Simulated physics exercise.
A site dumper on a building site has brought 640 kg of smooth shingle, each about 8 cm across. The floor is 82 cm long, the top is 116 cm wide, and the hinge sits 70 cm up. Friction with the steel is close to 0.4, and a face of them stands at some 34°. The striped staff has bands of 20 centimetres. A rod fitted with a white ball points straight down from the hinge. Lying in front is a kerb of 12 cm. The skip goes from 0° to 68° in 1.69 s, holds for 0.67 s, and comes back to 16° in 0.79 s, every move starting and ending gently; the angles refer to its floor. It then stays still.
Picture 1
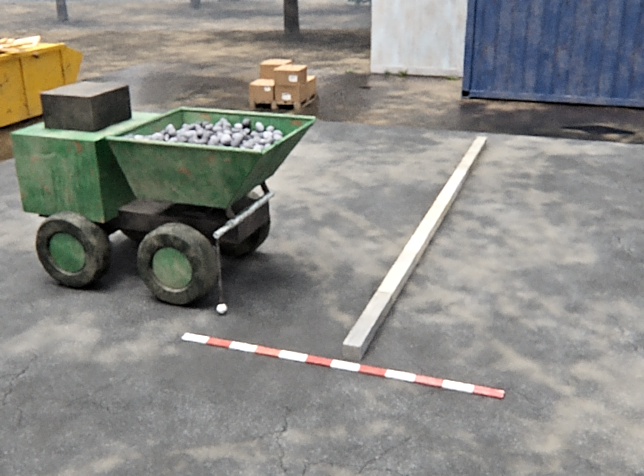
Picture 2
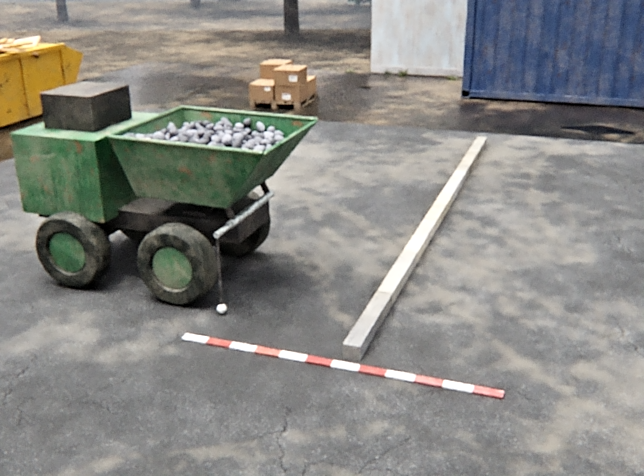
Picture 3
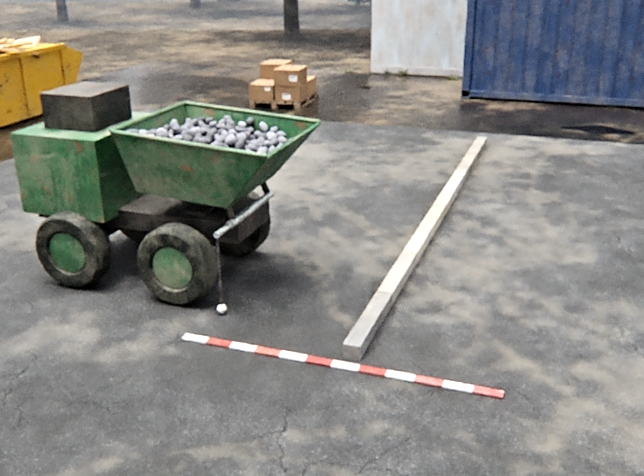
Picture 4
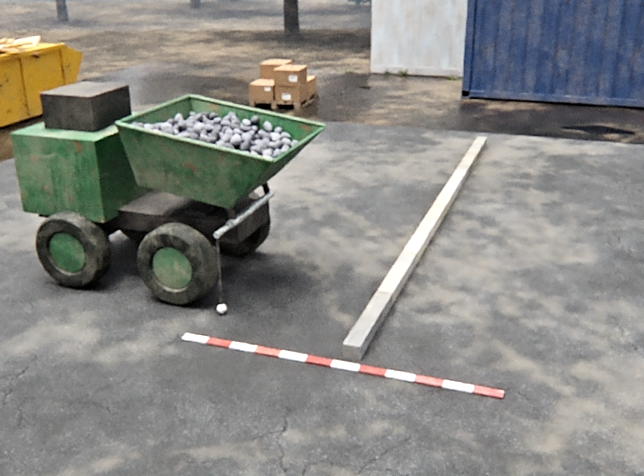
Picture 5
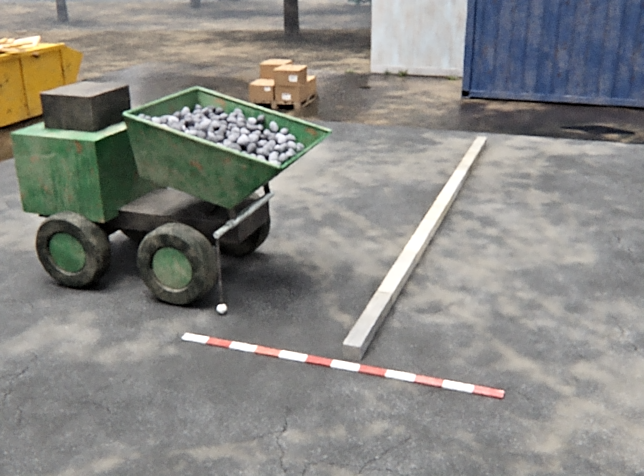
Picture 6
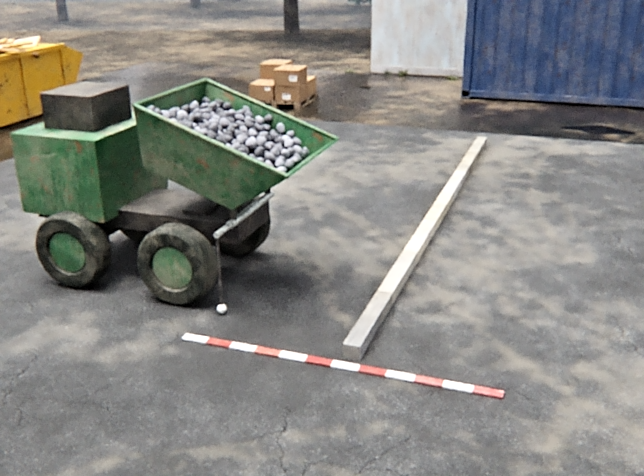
At the start, a green dumper stands on grey ground with its skip of smooth grey stones level, beside a long pale kerb and a red-and-white staff. The skip then tilts gently, its rear rising and its lip leaning further down to the right, while the wheels stay still.
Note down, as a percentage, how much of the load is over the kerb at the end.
Approximately 45 out of 100.
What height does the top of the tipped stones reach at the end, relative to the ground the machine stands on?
Roughly 30 cm above ground level.
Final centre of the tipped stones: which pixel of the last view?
I'd point to around (389, 298).
A little later the floor is at 57°; 100 % in the skip; the foremost stones are at (332, 207).
Then the floor is at 68°; 66 % in the skip, 29 % on this side of the kerb, 5 % over the kerb; the foremost stones are at (419, 303).
Later still the floor is at 16°; 11 % in the skip, 45 % on this side of the kerb, 44 % over the kerb; the foremost stones are past the picture's edge.
In the end the floor is at 16°; 11 % in the skip, 45 % on this side of the kerb, 44 % over the kerb; the foremost stones are past the picture's edge.
